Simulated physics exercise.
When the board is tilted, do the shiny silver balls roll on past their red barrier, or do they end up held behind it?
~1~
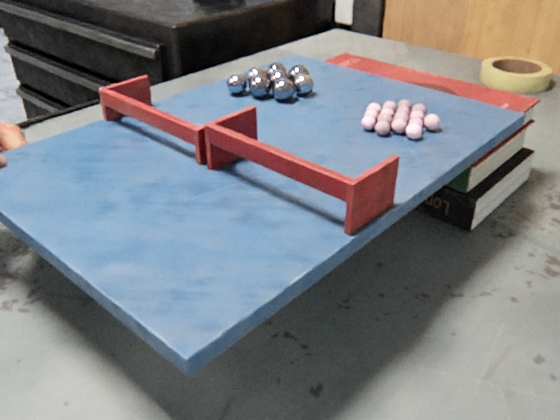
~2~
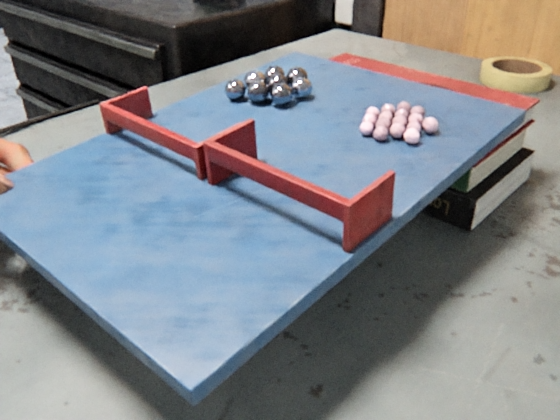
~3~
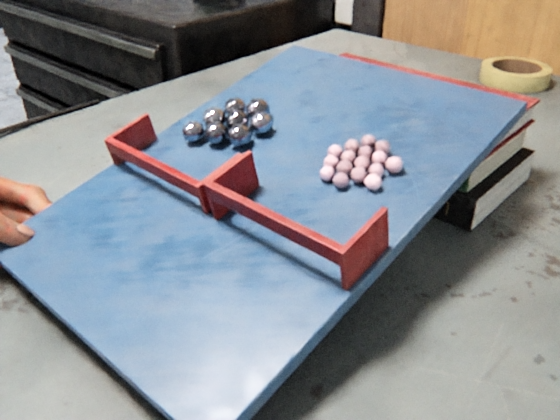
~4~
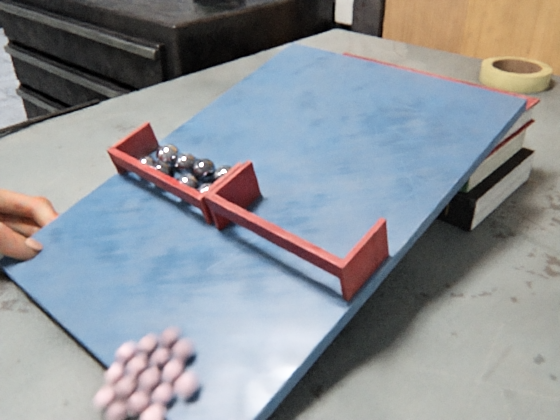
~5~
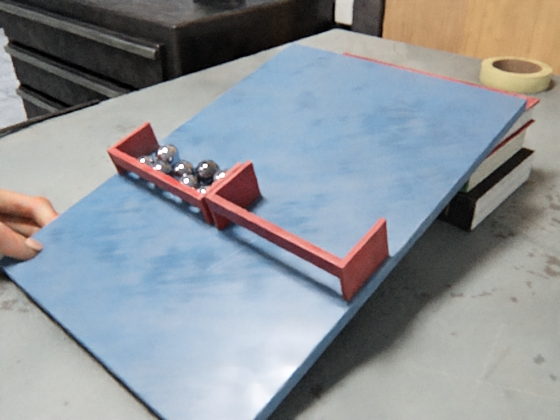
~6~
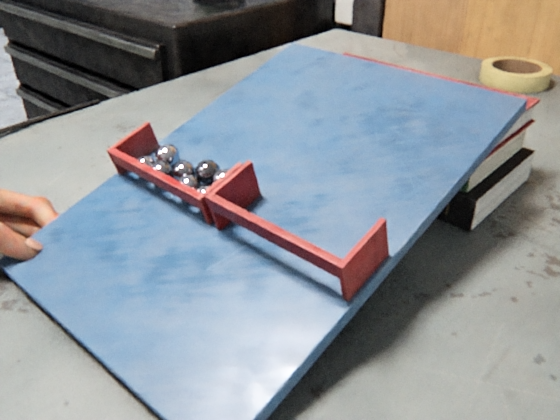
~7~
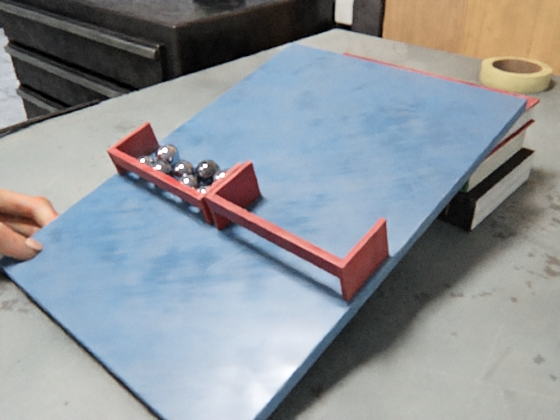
The silver balls end up held behind their red barrier, bunched together on the slope. It is only the pink balls that roll on past theirs.
